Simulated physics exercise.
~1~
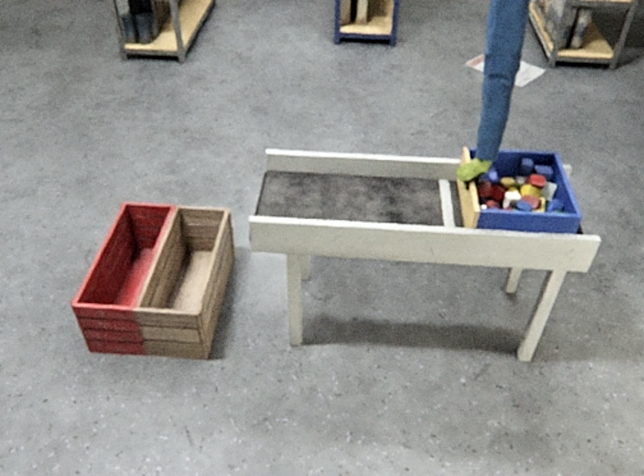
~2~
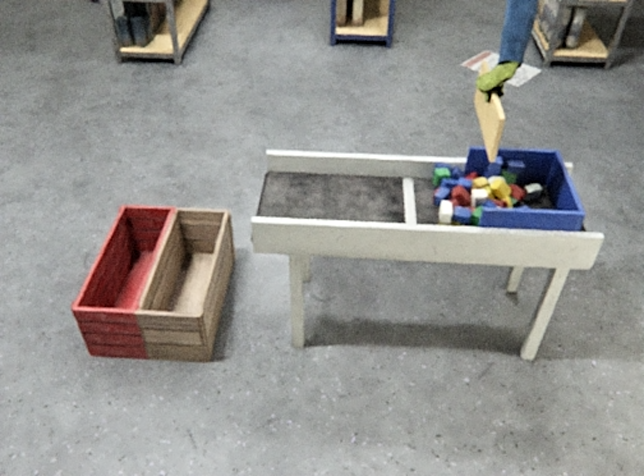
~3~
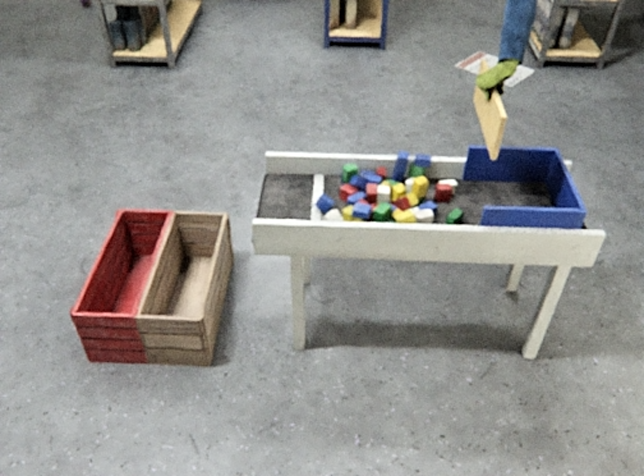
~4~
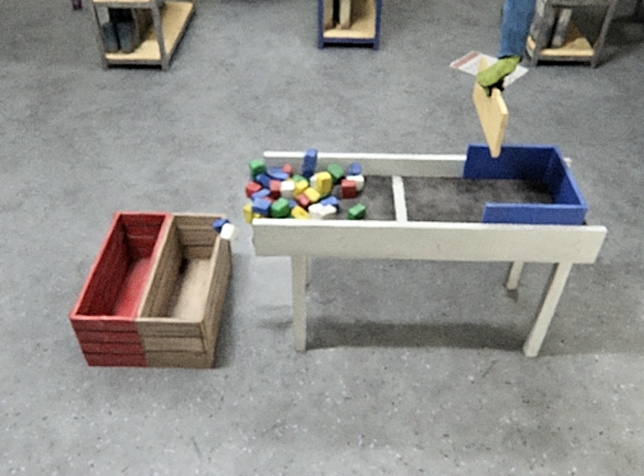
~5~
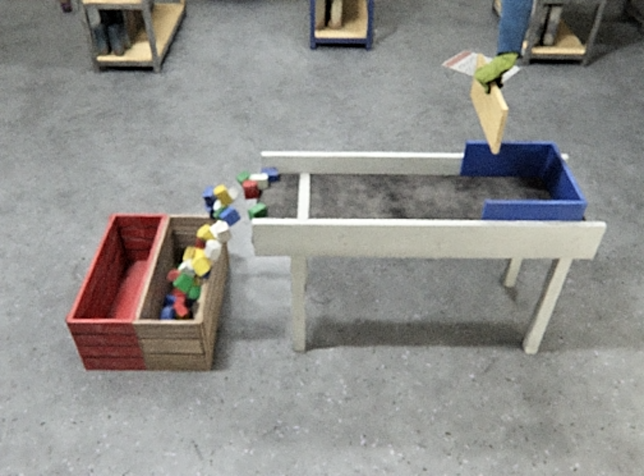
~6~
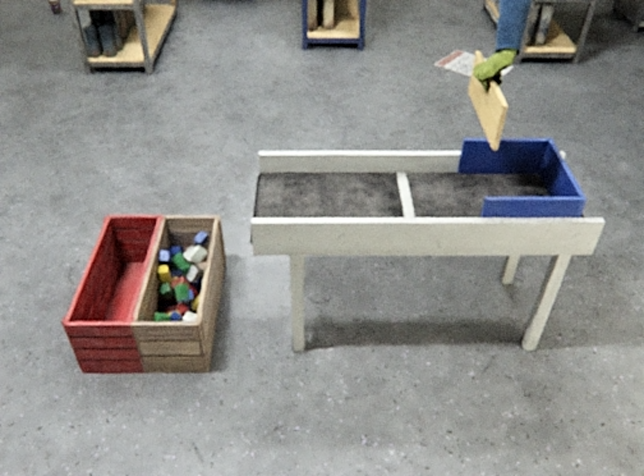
In this clip, a gloved hand lifts a wooden gate from a blue pen on a white-sided belt, and the colourful toy bricks inside ride left, tumble off the end and land in the wooden tub, leaving the adjoining red tote empty.
